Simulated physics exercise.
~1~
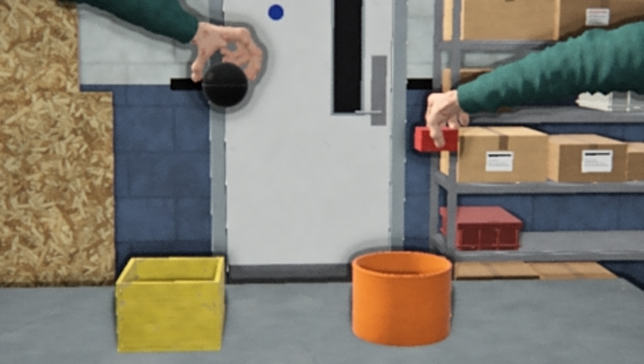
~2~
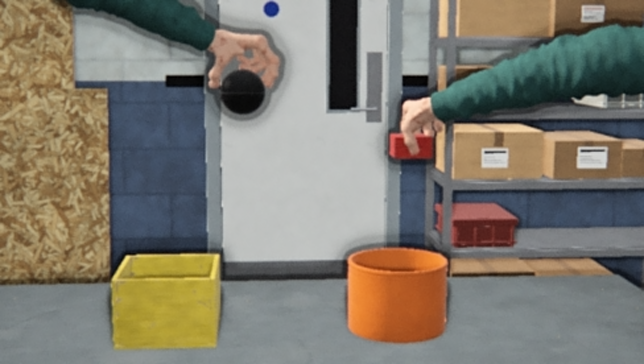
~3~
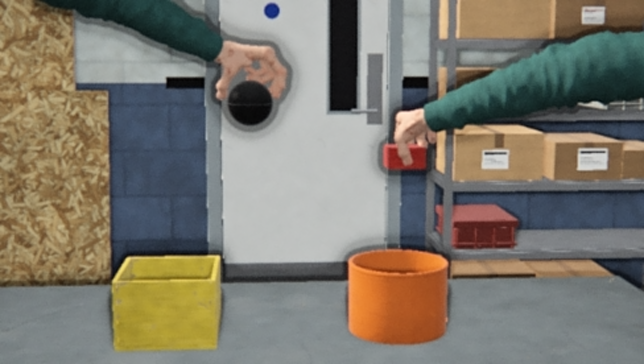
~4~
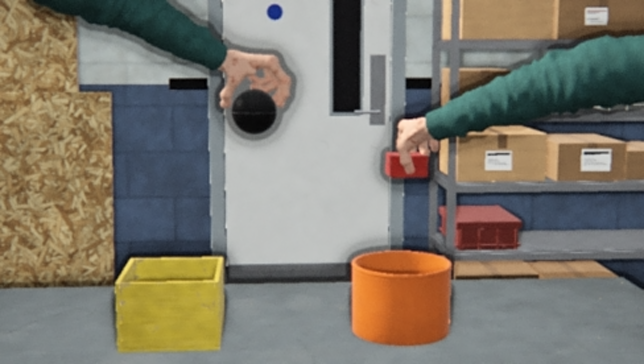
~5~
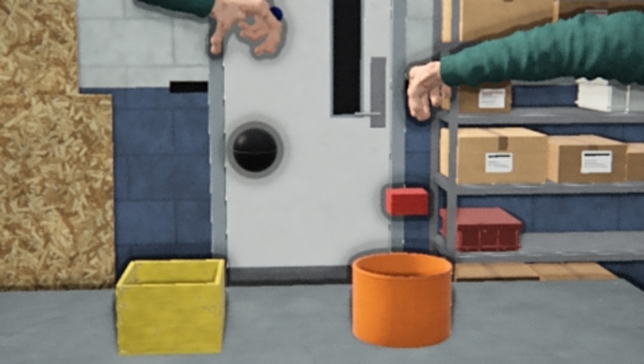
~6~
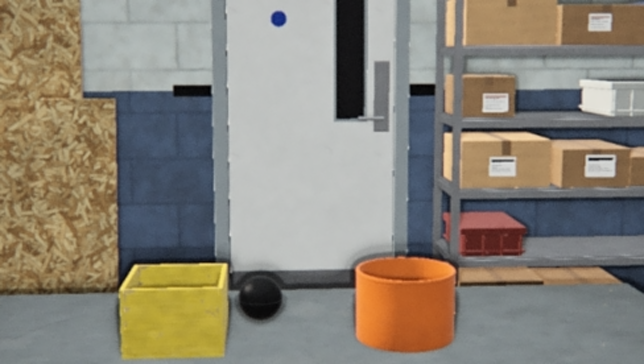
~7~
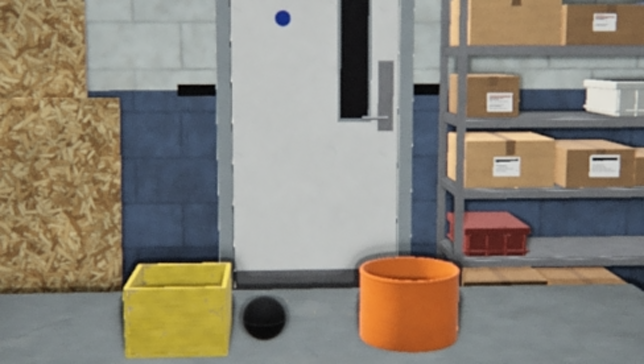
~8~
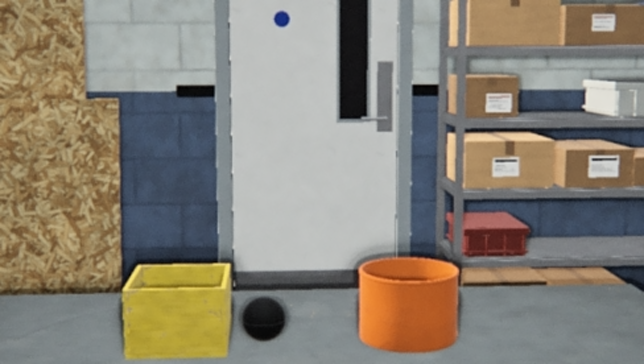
In a storeroom with a door and shelves, two hands moved a black ball and a red block inward and let go; the block dropped into the orange bin, while the ball missed and came to rest on the floor beside the yellow crate.
